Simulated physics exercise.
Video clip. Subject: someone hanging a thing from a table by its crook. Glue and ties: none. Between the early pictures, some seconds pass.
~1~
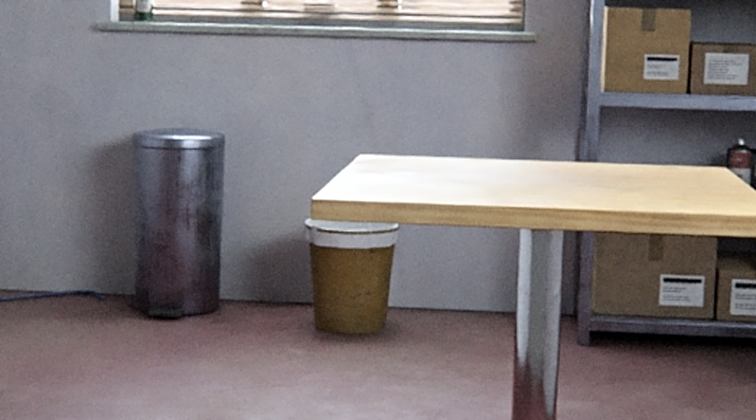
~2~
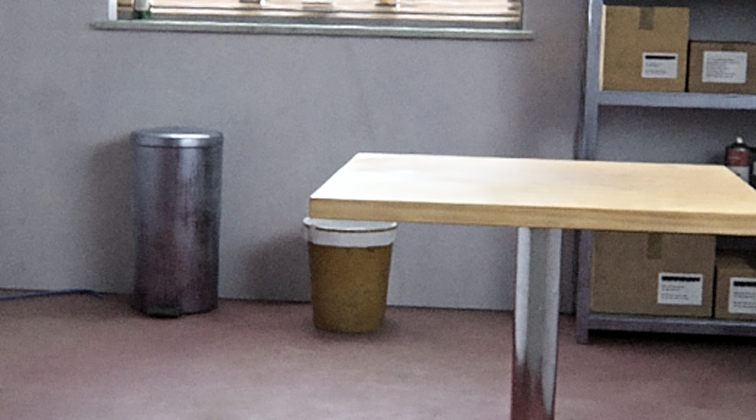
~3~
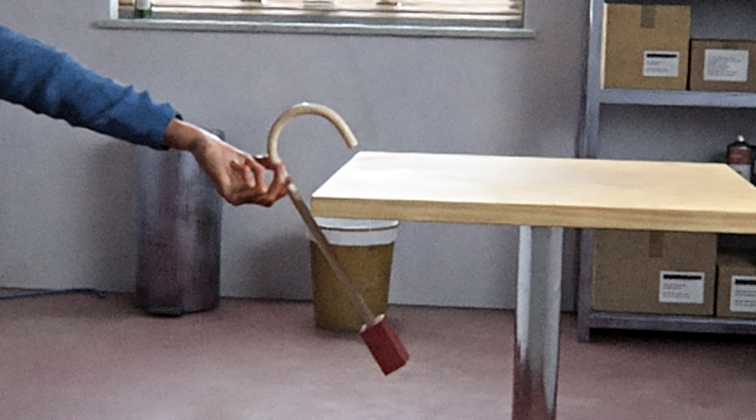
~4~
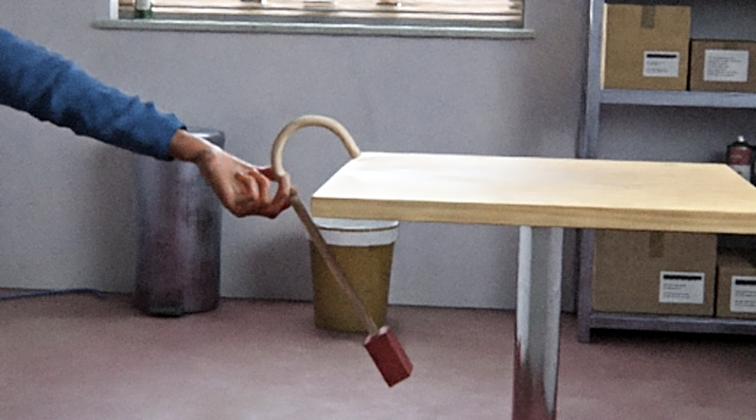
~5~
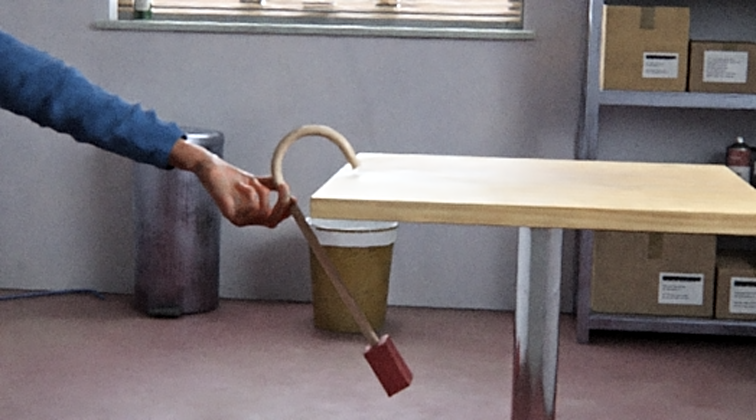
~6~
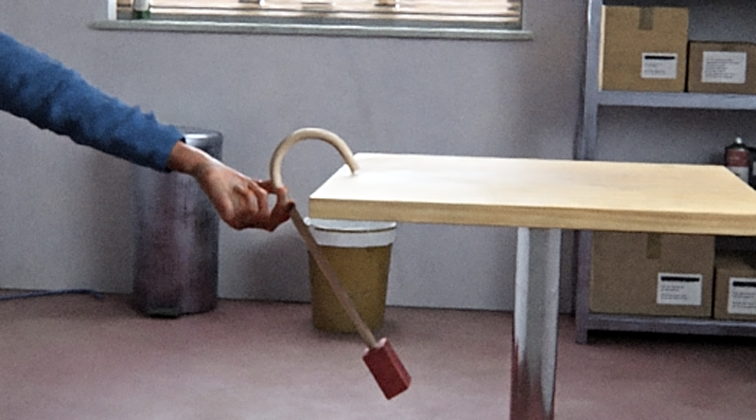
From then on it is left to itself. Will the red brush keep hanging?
It stays where it is.
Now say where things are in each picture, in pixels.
Table (543, 191), in the first picture.
Table (541, 189), in the second picture.
Still on the way; red brush (356, 231); table (543, 188), in the third picture.
Still on the way; red brush (360, 243); table (543, 188), in the fourth picture.
Still on the way; red brush (360, 252); table (542, 189), in the fifth picture.
In place, still held; red brush (359, 255); table (541, 189), in the sixth picture.
Then, 0.32 s on from there, red brush at rest near (357, 256).
In the end, the red brush stays hooked on the edge, near (358, 256).
